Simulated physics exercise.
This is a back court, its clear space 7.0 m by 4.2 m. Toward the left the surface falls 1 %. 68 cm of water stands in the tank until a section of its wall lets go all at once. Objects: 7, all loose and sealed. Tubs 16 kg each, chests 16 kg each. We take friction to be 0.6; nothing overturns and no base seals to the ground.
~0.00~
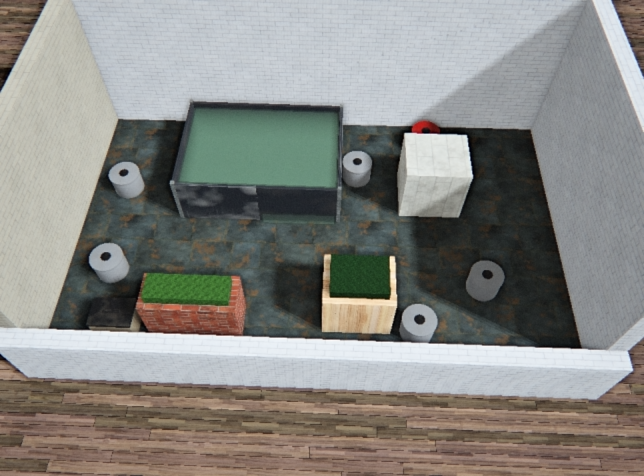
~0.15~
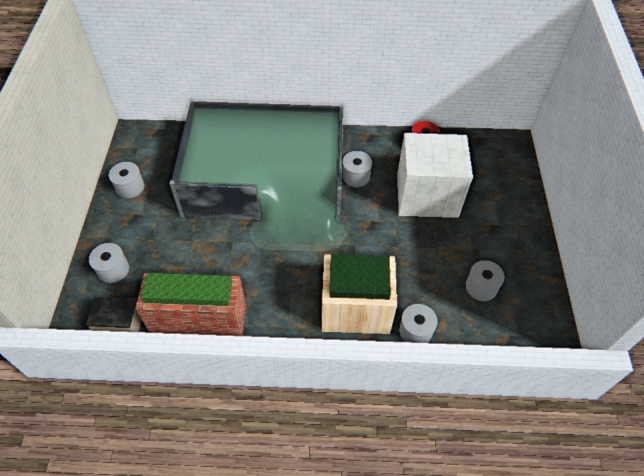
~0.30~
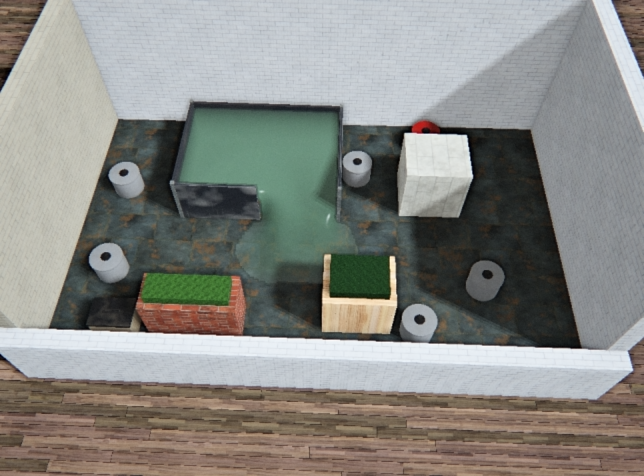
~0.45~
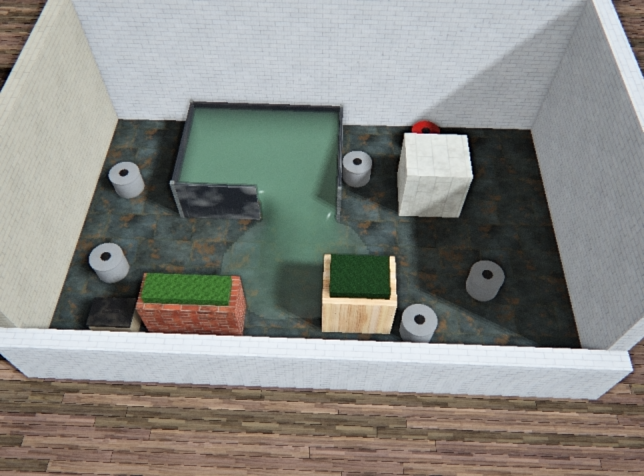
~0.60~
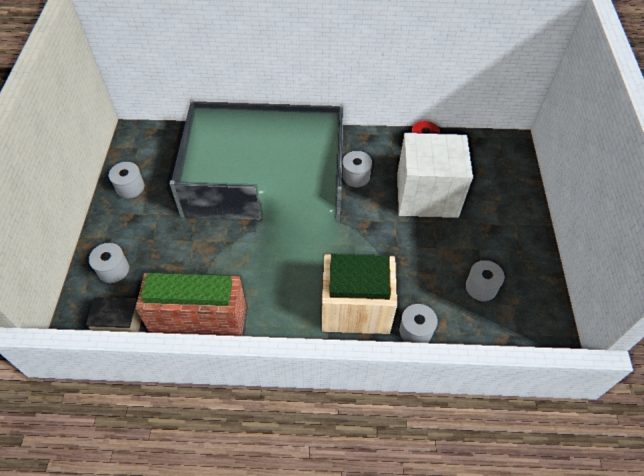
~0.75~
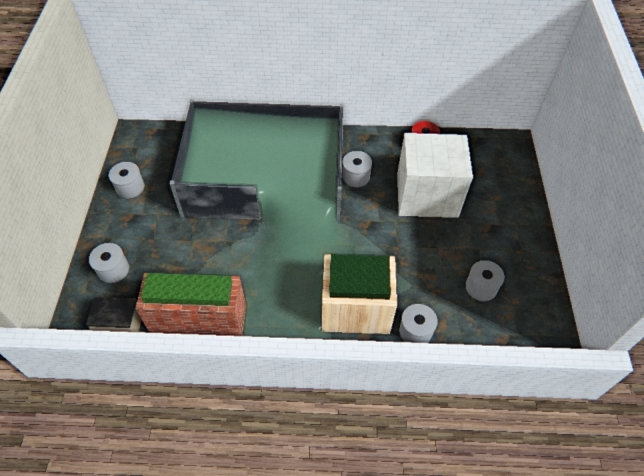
Green water pours through a gap in a tank's front wall and spreads across the floor.
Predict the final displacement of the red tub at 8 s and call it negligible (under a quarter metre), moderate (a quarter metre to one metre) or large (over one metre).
Moderate.
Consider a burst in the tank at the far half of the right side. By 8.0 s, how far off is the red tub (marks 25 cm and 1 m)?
The red tub is swept a long way.
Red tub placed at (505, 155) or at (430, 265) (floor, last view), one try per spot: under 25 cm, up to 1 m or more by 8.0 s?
Swept far; swept far.
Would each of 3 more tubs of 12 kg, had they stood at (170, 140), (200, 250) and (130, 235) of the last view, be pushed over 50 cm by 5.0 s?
Order as asked - not as far, not as far, farther.
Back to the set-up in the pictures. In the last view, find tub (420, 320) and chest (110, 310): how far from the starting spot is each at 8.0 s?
Lab note - net shifts in turn: 40 cm; 250 cm.
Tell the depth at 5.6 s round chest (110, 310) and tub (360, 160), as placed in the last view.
Close to 10 and 2 centimetres.
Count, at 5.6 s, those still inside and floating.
Just then, the number is 1.
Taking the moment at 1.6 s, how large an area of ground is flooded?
About 13 m2.
After 1.6 s the red tub is near (426, 131), 0.0 m from its start, aground; 0 afloat.
After 3.6 s the red tub is near (426, 131), 0.0 m from its start, aground; 2 afloat.
After 5.6 s the red tub is near (420, 134), 0.1 m from its start, aground; 1 afloat.
After 8.0 s the red tub is near (389, 144), 0.7 m from its start, aground; 5 afloat.
